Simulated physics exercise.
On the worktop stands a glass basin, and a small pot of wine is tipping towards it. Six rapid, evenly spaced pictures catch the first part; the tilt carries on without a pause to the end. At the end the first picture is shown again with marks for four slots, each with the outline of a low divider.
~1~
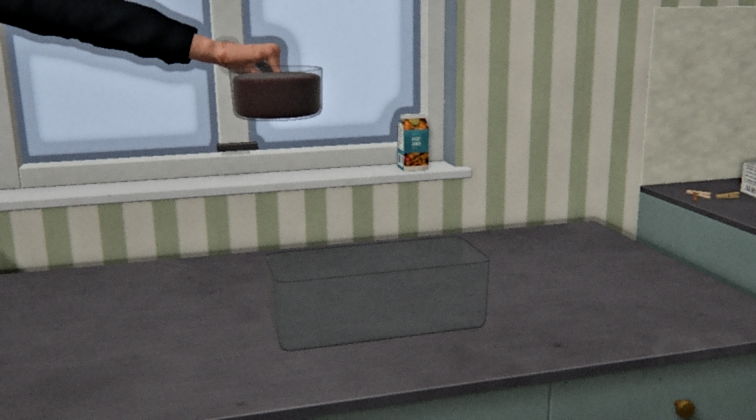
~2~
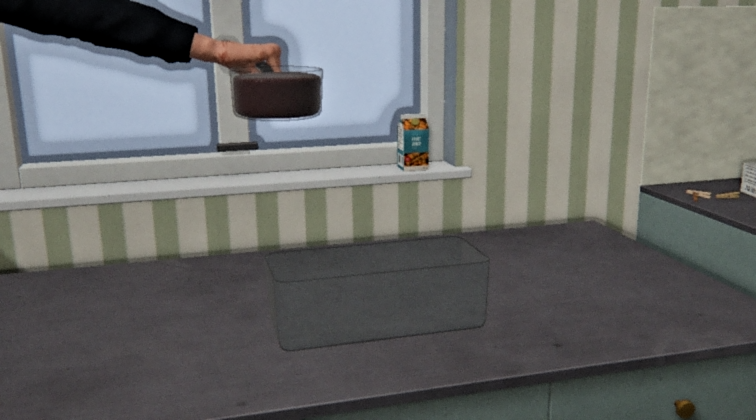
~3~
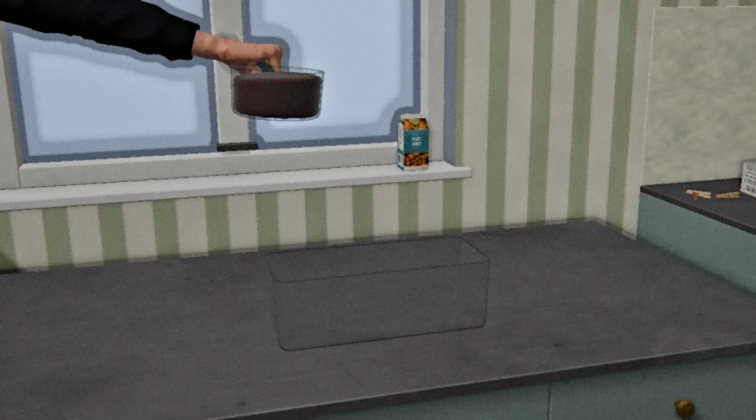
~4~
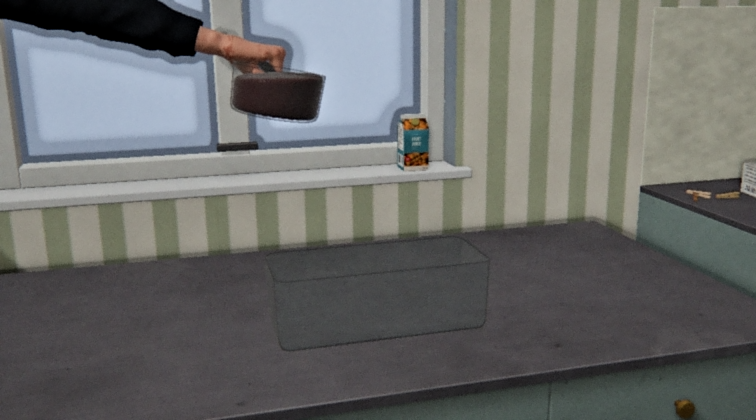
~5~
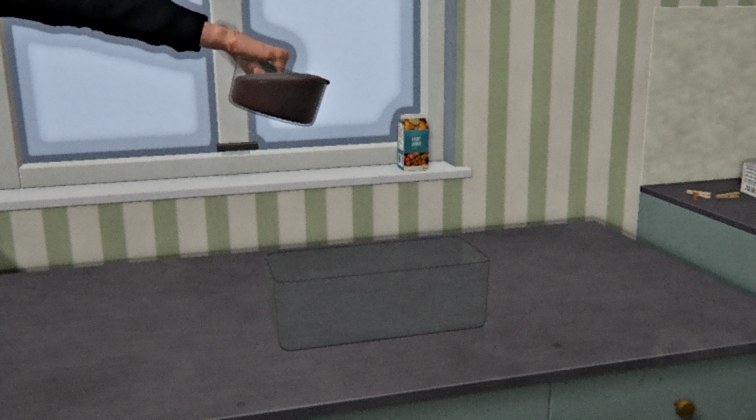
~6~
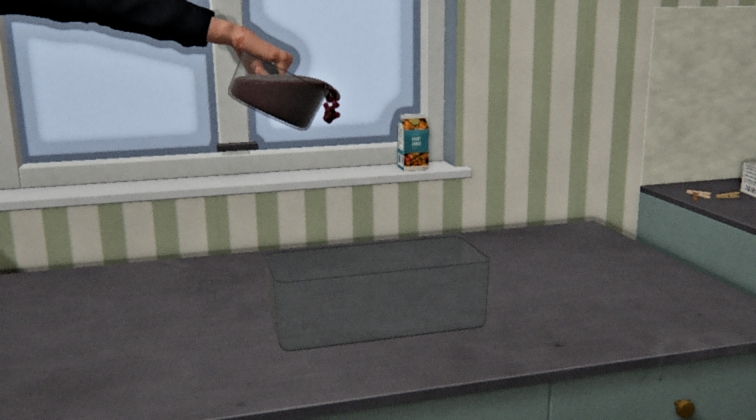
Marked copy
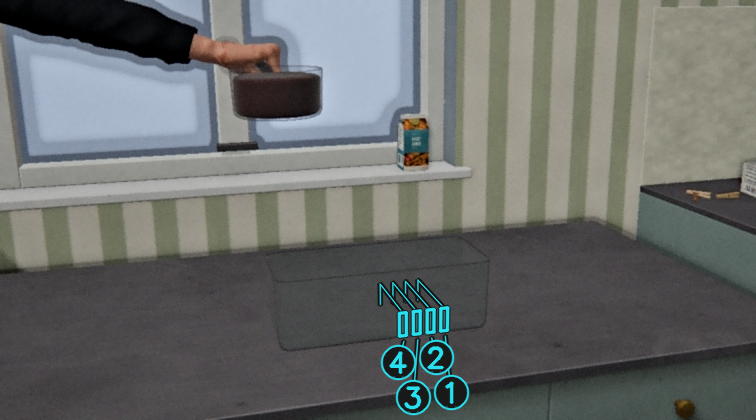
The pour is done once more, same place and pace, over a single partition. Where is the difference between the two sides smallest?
The answer is slot 4.
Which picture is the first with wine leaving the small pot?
In picture 5.
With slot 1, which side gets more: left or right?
The left side.
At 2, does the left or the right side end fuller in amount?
The left side.
On the marked copy, 1 at (445, 335); 2 at (431, 337); 3 at (417, 339); 4 at (404, 341).
If 1 is chosen, about 87 % ends left of the wall and 10 % right of it; 3 % is lost outside.
If 2 is chosen, about 90 % ends left of the wall and 7 % right of it; 3 % is lost outside.
If 3 is chosen, about 75 % ends left of the wall and 22 % right of it; 3 % is lost outside.
If 4 is chosen, about 50 % ends left of the wall and 48 % right of it.
